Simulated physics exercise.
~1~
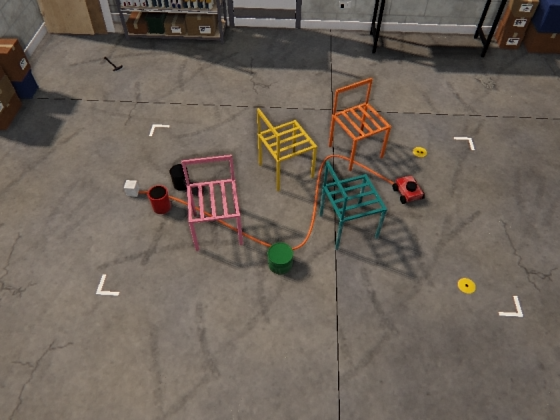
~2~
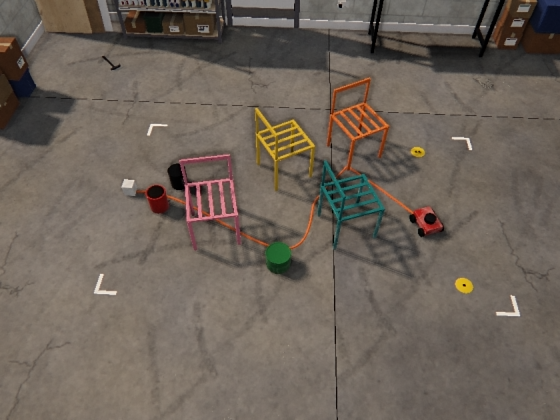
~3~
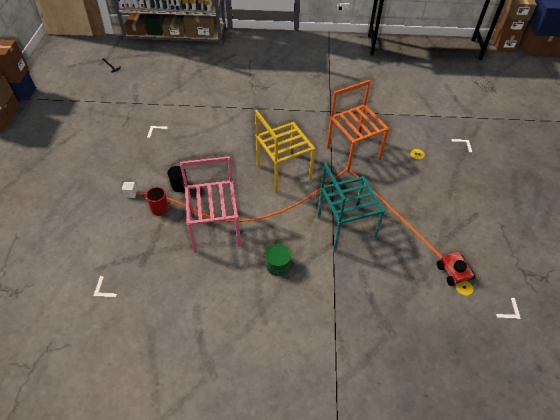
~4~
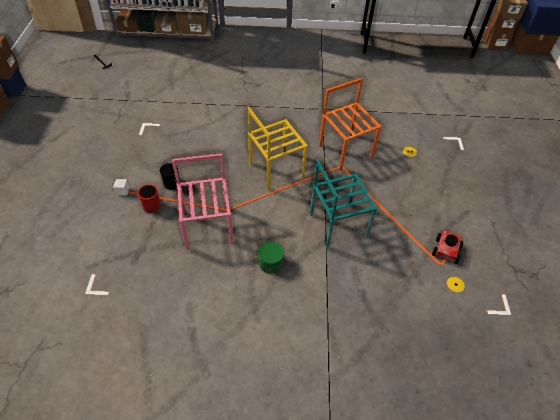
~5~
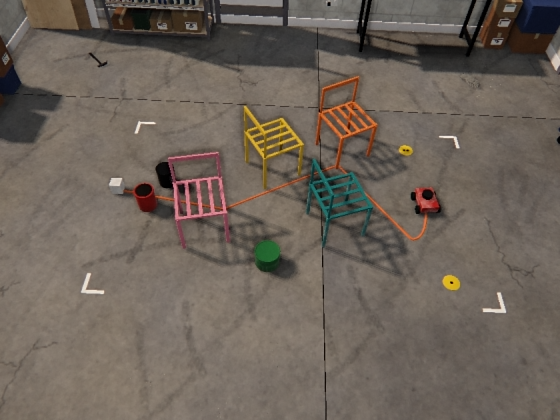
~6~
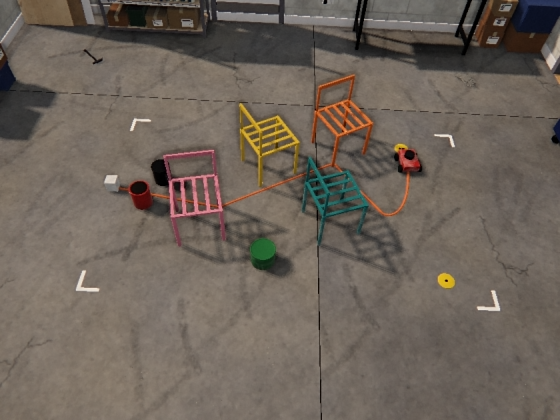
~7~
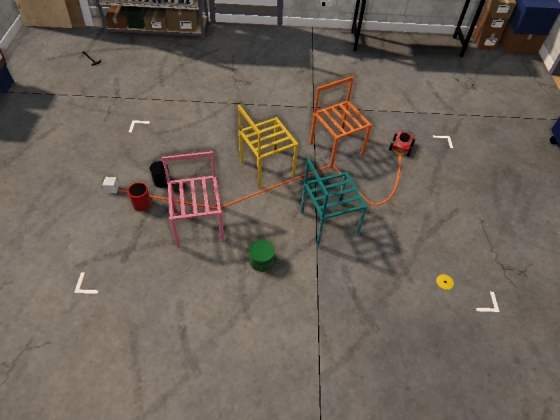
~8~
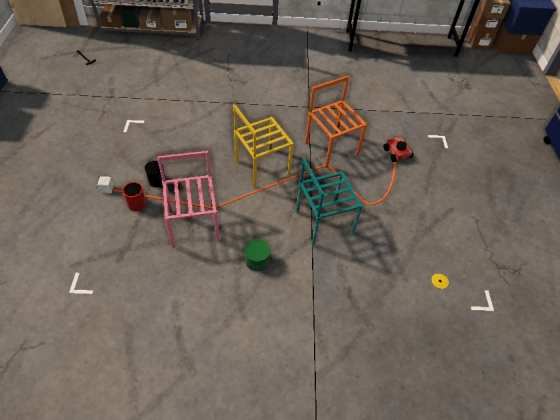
A small red cart trailing an orange cord drives to one yellow mark, then another, and stops.
